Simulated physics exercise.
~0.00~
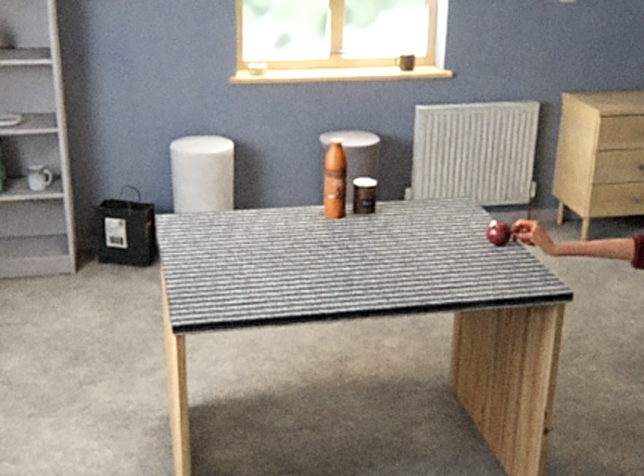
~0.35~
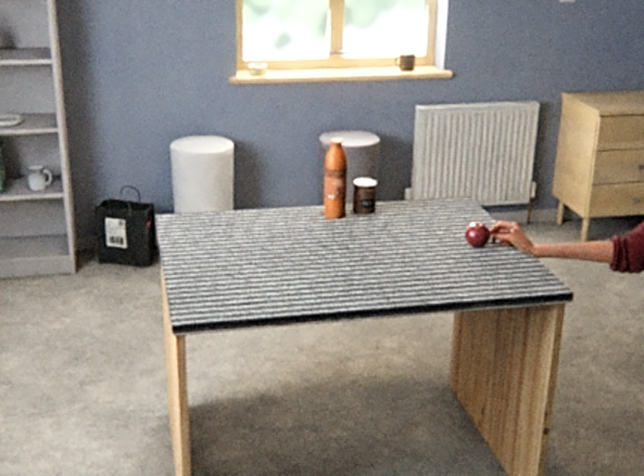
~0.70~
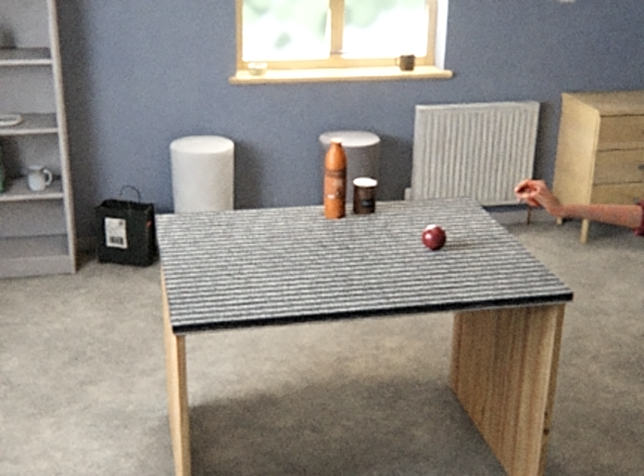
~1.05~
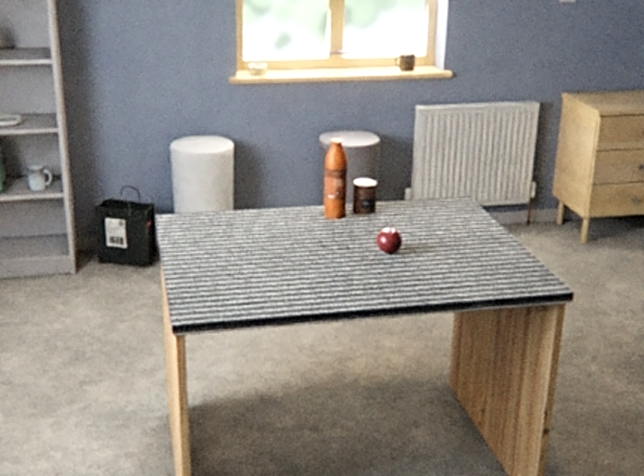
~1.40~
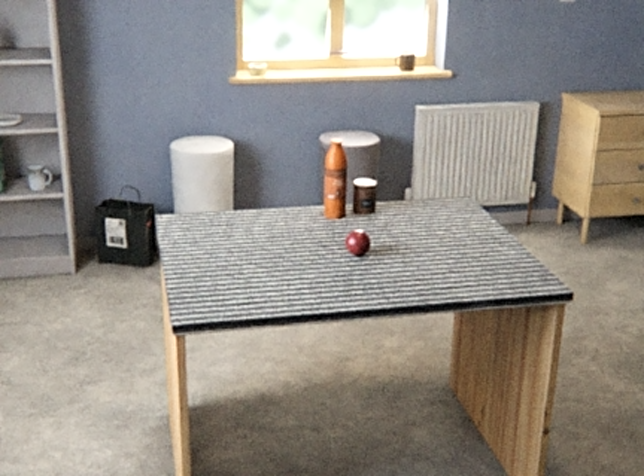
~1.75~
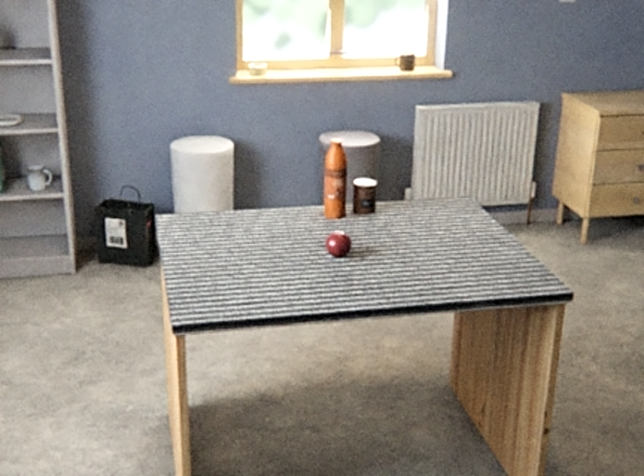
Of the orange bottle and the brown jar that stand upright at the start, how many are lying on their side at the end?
None of them are lying on their side. The orange bottle and the brown jar both still stand upright at the end.
